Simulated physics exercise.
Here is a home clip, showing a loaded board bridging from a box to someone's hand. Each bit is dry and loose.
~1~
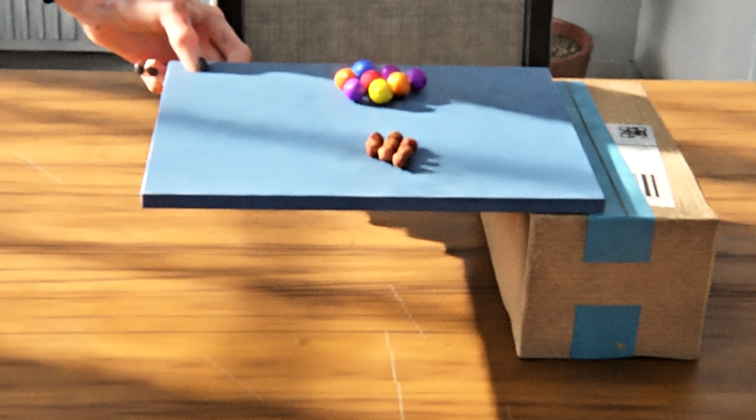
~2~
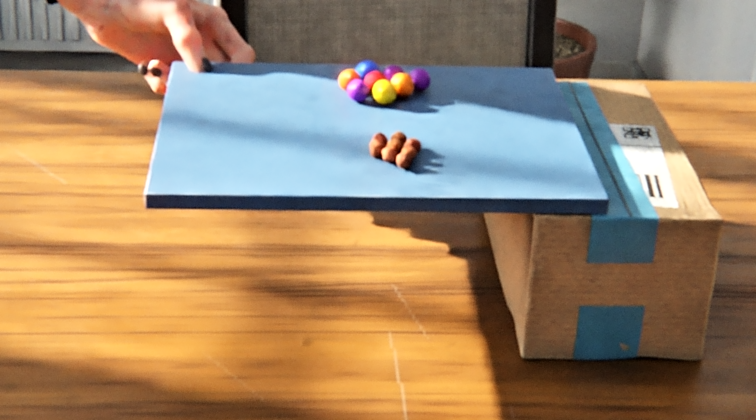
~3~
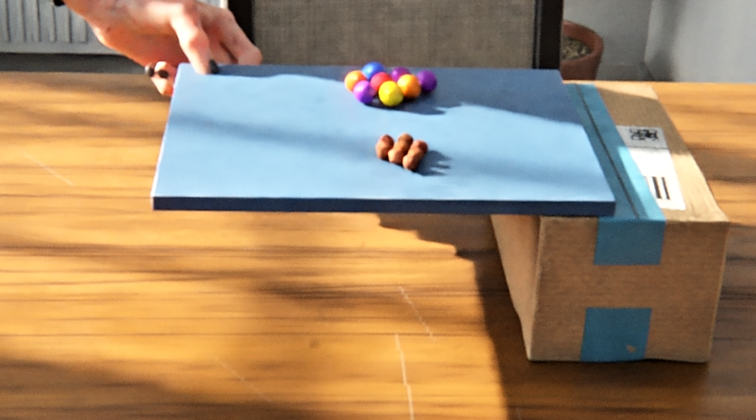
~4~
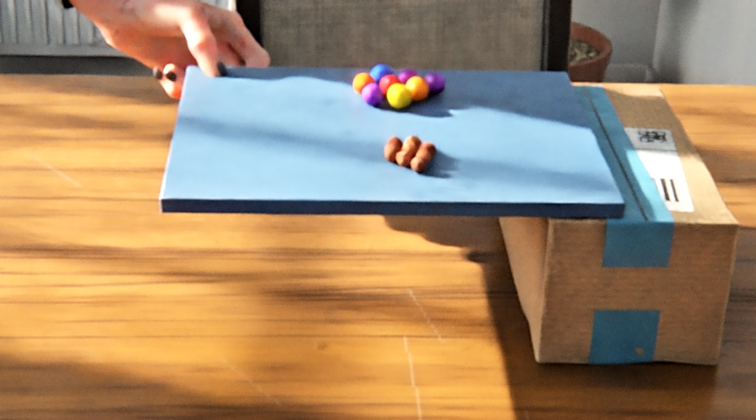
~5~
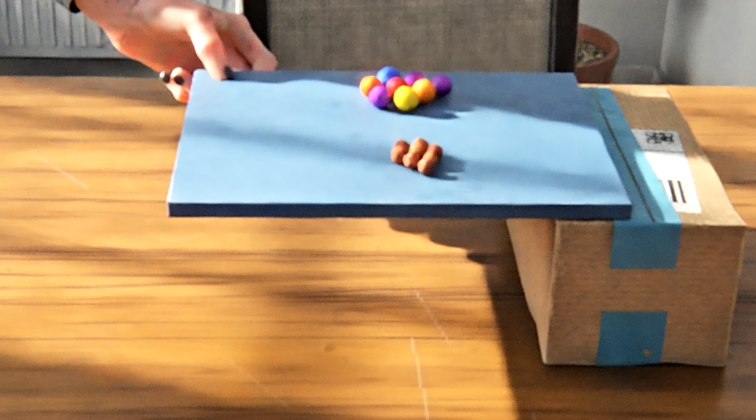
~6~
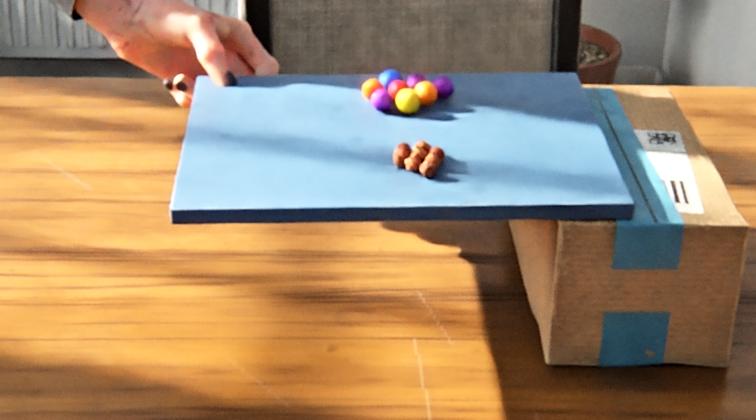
The footage shows a hand holding the left side of a blue board that rests on a cardboard box at right, with colourful balls behind a few brown pellets; the view shifts slightly while the board and its loads stay nearly still.
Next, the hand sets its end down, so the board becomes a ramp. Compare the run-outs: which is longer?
It's the farther one that ends up farther out.
Then, 0.44 s past the last view, board sloping at 12°; front portion all still on the board; back portion all still on the board.
Then, 0.91 s past the last view, board sloping at 24°; front portion all still on the board; back portion mostly up to a board's length out.
Then, 1.46 s past the last view, board resting at 26°; front portion mostly less than half a board's length out; back portion mostly one to two board lengths out.
Finally, board resting at 26°; front portion mostly less than half a board's length out; back portion mostly more than two board lengths out, about half gone off the table; the back portion has gone farther.
